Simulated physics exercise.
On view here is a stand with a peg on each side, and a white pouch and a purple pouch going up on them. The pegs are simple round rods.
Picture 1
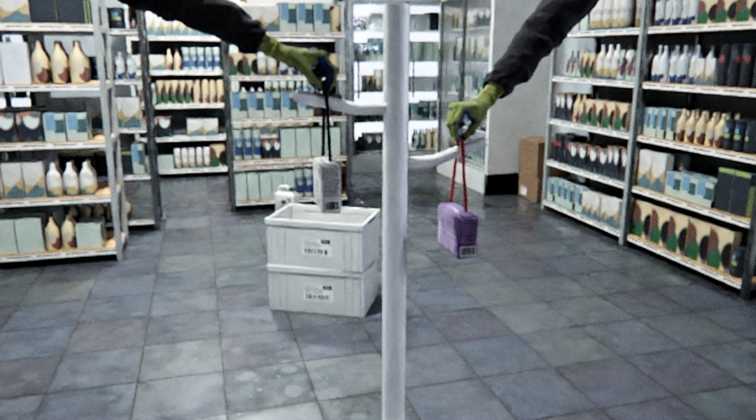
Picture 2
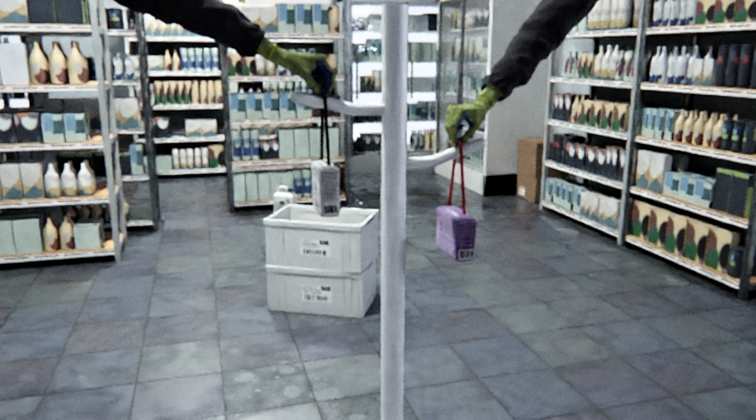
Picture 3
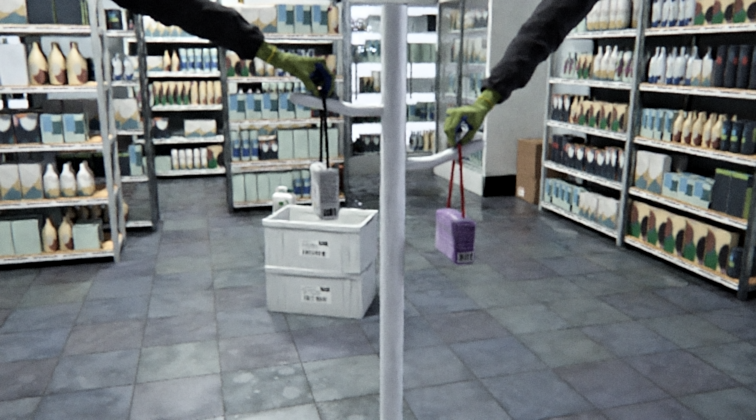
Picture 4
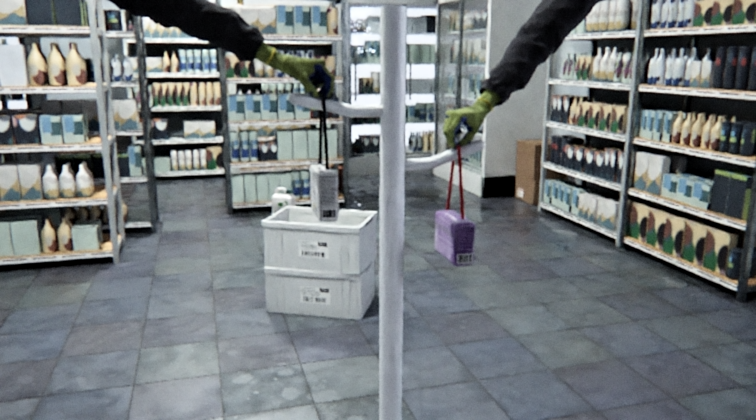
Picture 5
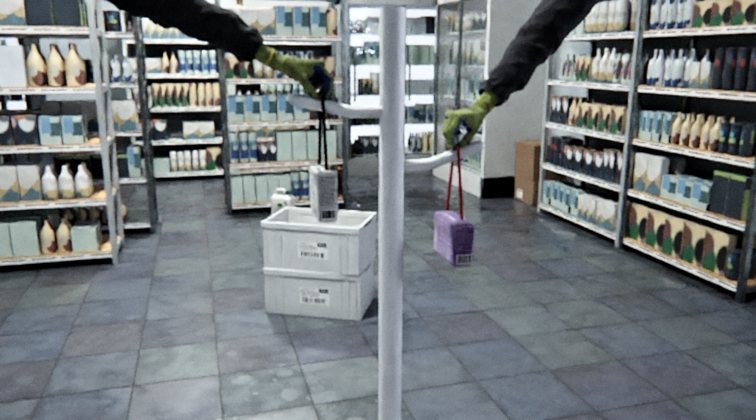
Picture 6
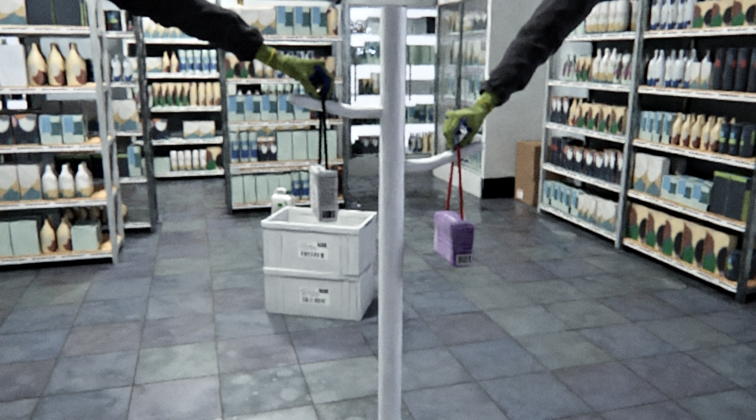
The clip opens on two gloved hands holding a white pouch on the left and a purple pouch on the right by their cords, beside the pegs of a stand in a store aisle. Both pouches sink very slightly, then stay nearly still as the hands keep hold of the cords.
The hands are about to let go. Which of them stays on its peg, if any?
At the end, I reckon the white pouch will stay on the peg; I reckon the purple pouch will stay on the peg.
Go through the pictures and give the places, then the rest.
White pouch (327, 185); purple pouch (457, 230); left peg tip (299, 96); right peg tip (482, 143), in the first picture.
White pouch (325, 188); purple pouch (456, 233), in the second picture.
White pouch (325, 192); purple pouch (455, 236), in the third picture.
White pouch (324, 193); purple pouch (454, 237), in the fourth picture.
White pouch (323, 194); purple pouch (453, 238), in the fifth picture.
White pouch (324, 194); purple pouch (453, 238); left peg tip (295, 99), pointing up; right peg tip (479, 146), pointing up, in the sixth picture.
Then, 0.38 s later than the last view, white pouch hanging from its loop near (327, 196); purple pouch hanging from its loop near (453, 240).
Then, 0.76 s later than the last view, white pouch hanging from its loop near (334, 196); purple pouch hanging from its loop near (451, 240).
Finally, white pouch hanging from its loop near (334, 196); purple pouch hanging from its loop near (452, 240). The white pouch remains on its peg and the purple pouch stays hanging.
